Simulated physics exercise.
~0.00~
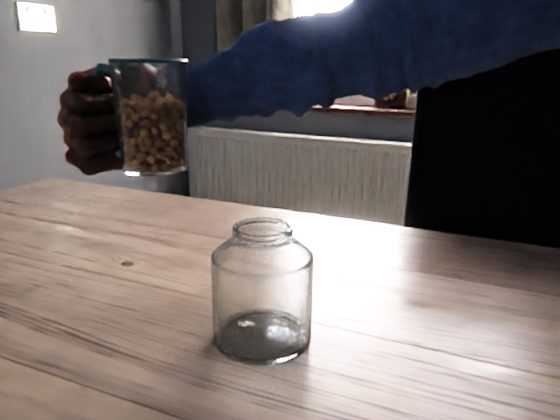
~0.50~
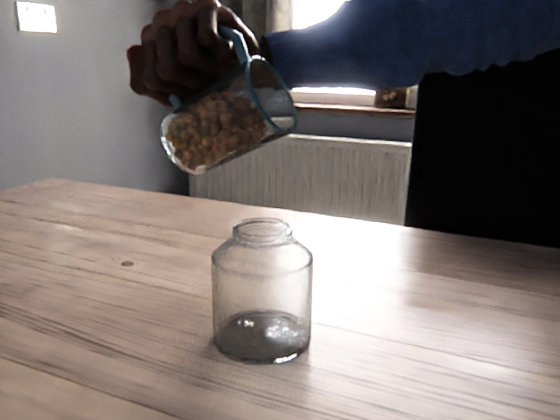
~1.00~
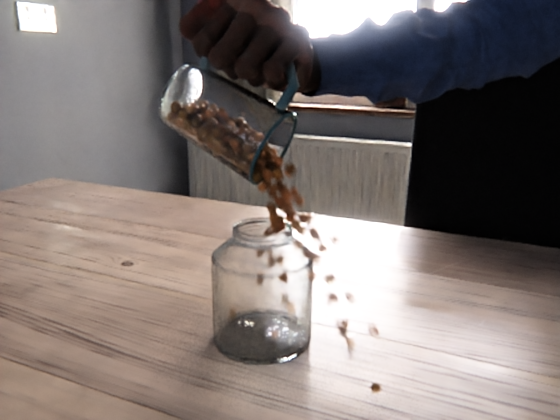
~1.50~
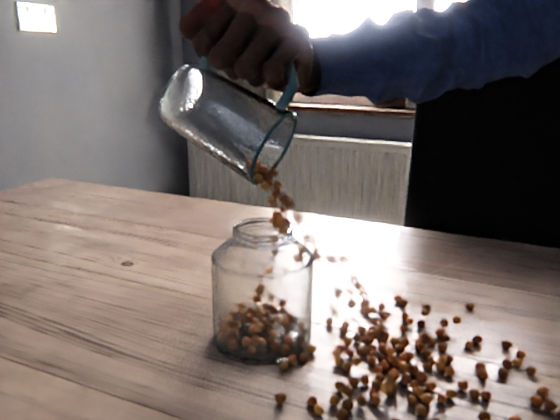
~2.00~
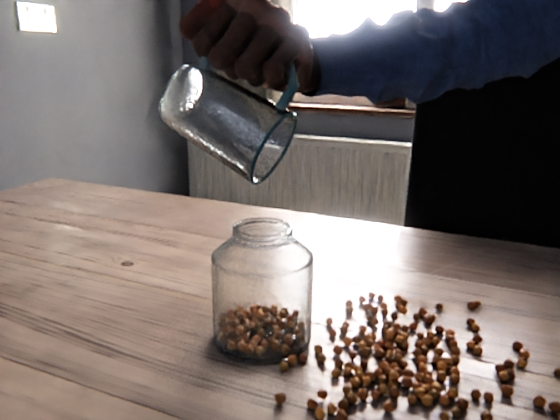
At the start, a hand at the end of a blue sleeve holds up a clear glass cup full of roasted chickpeas, to the upper left of an empty glass jar on a wooden table. The hand moves the cup to the right and tips it toward the jar. Chickpeas then tumble from the rim, some dropping into the jar's narrow opening while others fall past its right side. The stream thins as the cup empties and chickpeas scatter across the table. In the end, the cup hangs tilted and empty, the jar holds a shallow layer, and most lie spilt to its right.
